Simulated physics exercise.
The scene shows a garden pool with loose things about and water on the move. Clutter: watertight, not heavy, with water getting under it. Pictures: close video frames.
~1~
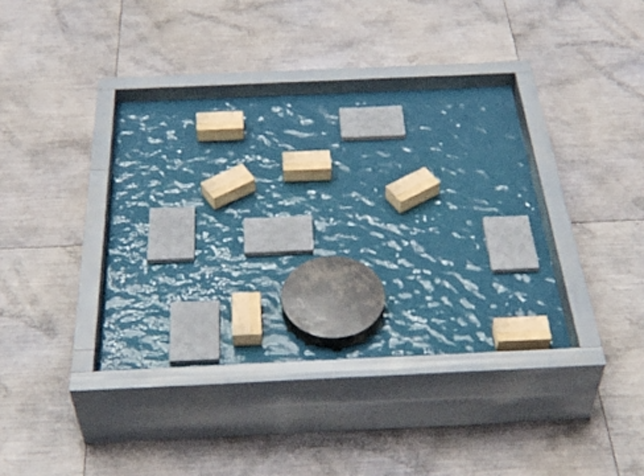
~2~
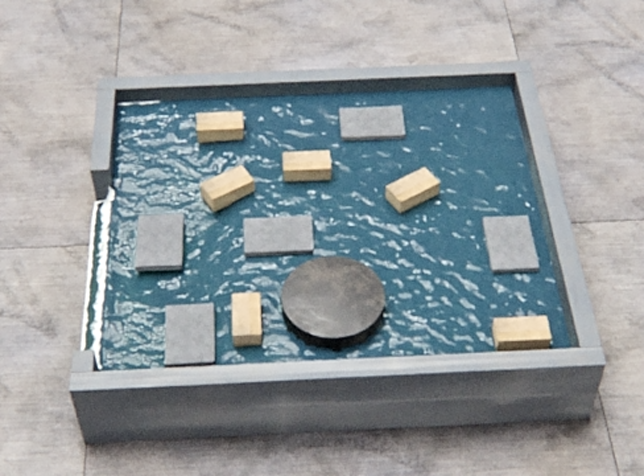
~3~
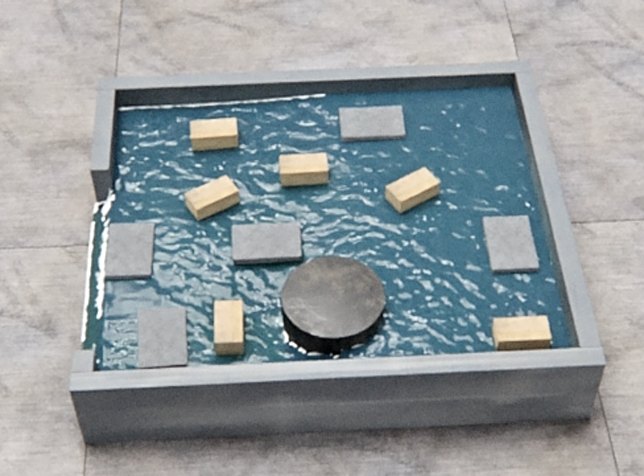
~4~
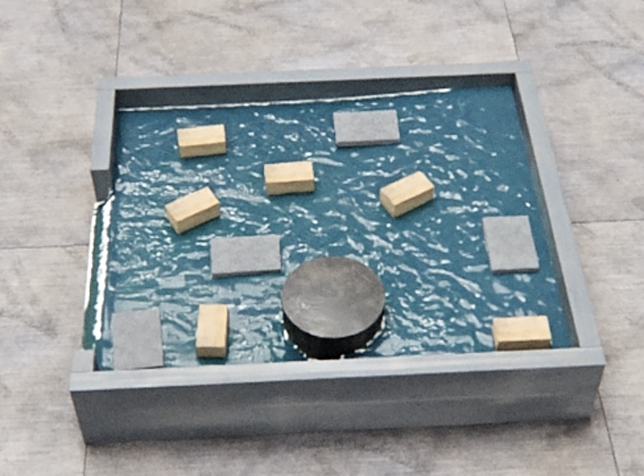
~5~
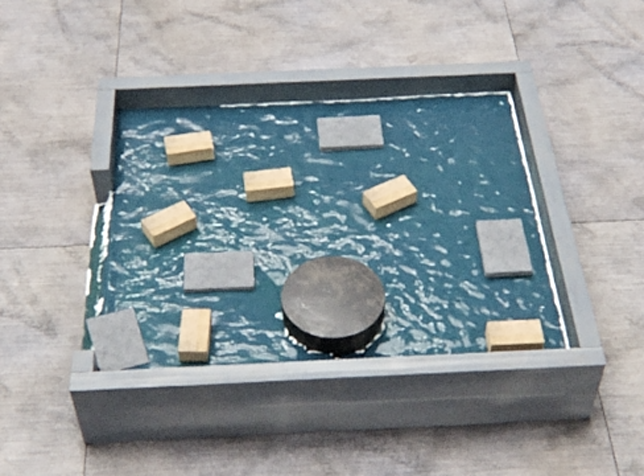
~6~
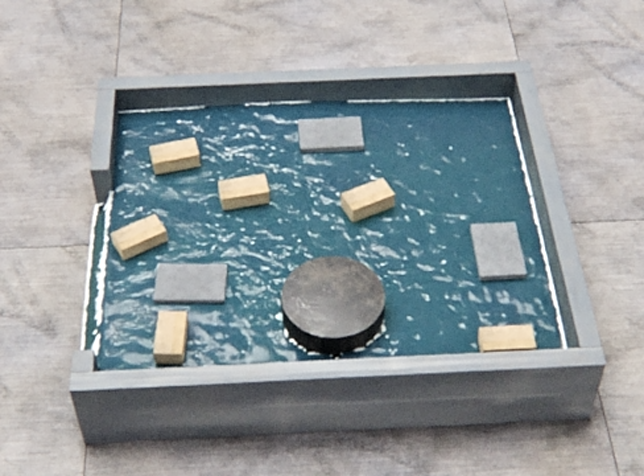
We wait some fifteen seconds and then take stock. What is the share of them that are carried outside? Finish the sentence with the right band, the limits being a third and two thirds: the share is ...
The share is two thirds or more.
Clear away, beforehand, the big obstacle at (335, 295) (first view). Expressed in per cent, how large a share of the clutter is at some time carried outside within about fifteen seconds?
Something like 60 percent, roughly.
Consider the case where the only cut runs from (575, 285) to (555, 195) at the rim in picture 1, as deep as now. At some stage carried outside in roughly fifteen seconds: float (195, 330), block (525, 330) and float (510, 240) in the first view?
Remains, escapes, escapes.
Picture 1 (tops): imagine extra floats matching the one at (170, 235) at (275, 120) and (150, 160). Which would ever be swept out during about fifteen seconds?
Going one by one, I'd say it leaves and then it leaves.
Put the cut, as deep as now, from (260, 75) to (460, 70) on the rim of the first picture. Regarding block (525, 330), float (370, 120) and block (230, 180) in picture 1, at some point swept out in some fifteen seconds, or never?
Object one: Remains; object two: Leaves; object three: Leaves.
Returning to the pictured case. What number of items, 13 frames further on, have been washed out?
By that point the tally is 7.
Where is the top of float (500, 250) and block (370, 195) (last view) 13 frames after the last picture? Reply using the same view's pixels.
About (466, 246) and (223, 232).
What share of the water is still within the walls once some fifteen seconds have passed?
Roughly 40 percent.
A moment on, 3 of 11 are out; 8 afloat.
Next, 7 of 11 are out; 4 afloat.
Later, 8 of 11 are out; 3 afloat.
In the end, 8 of 11 are out; 3 afloat.
